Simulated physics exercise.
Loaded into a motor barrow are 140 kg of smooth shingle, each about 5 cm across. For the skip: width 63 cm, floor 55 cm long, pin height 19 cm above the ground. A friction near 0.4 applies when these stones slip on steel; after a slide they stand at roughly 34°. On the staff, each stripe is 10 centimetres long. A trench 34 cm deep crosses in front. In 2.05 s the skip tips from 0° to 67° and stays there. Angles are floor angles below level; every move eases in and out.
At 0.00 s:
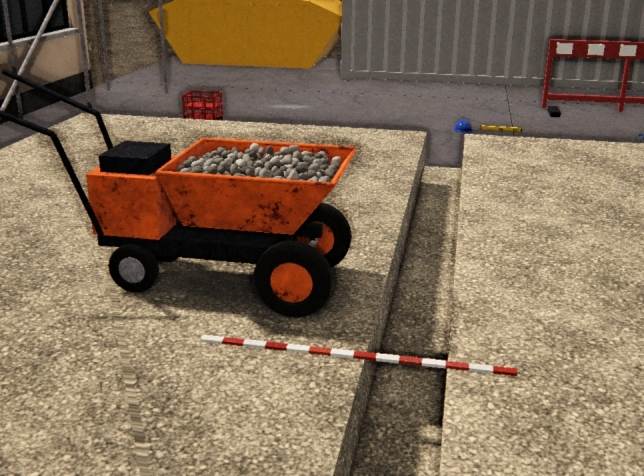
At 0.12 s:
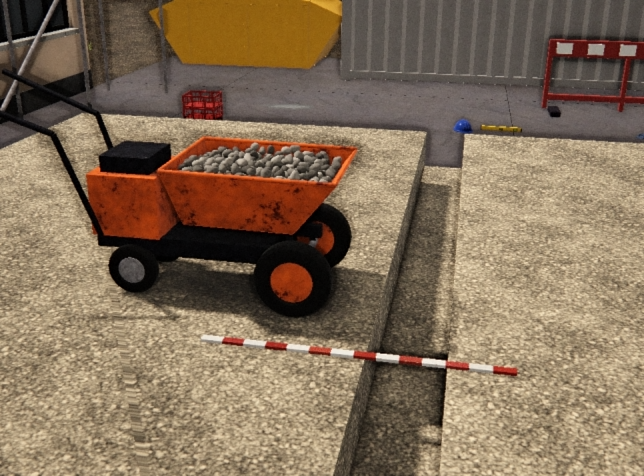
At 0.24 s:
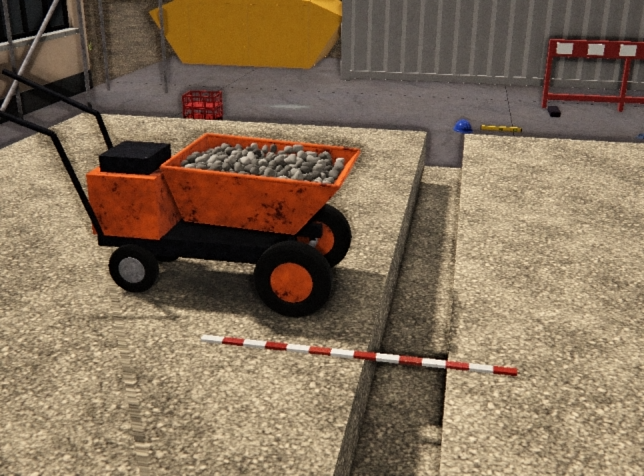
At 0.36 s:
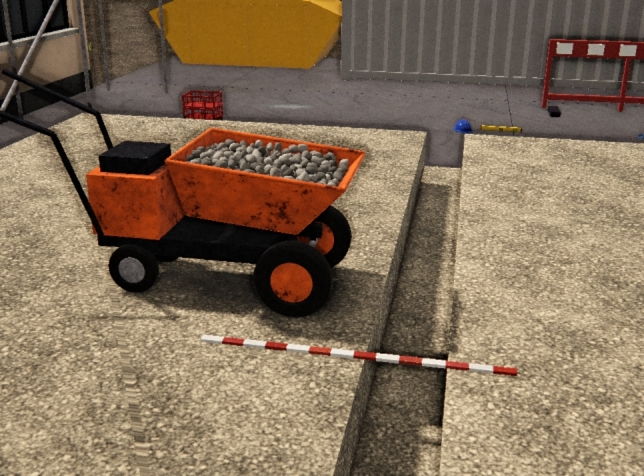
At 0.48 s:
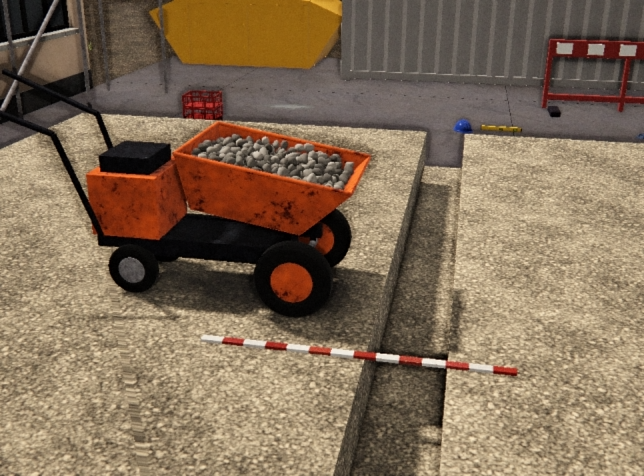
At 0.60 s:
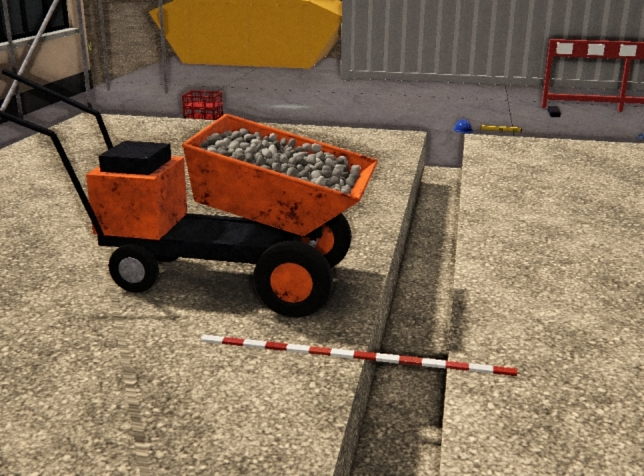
An orange motor barrow's skip full of grey stones tilts gradually forward to the right.
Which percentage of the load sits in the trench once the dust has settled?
Near 72 per cent.
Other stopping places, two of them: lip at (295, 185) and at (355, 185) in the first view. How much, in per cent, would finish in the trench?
Near 100 then near 50 percent.
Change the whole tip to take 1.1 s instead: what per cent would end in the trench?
That would give about 60 percent.
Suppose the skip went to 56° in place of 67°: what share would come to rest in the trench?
It comes out at about 60 percent.
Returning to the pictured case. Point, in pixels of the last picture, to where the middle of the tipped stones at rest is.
Roughly (433, 343), I'd say.
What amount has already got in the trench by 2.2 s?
By that point it's something like 40 in a hundred.
After 1.5 s the floor is at 57°; 96 % in the skip, 4 % in the trench; the foremost stones are at (436, 290).
After 2.2 s the floor is at 67°; 39 % in the skip, 38 % in the trench, 23 % past the trench; the foremost stones are at (569, 329).
After 2.5 s the floor is at 67°; 19 % in the skip, 52 % in the trench, 29 % past the trench; the foremost stones are at (624, 333).
After 4.4 s the floor is at 67°; 0 % in the skip, 72 % in the trench, 28 % past the trench; the foremost stones are at (639, 336).
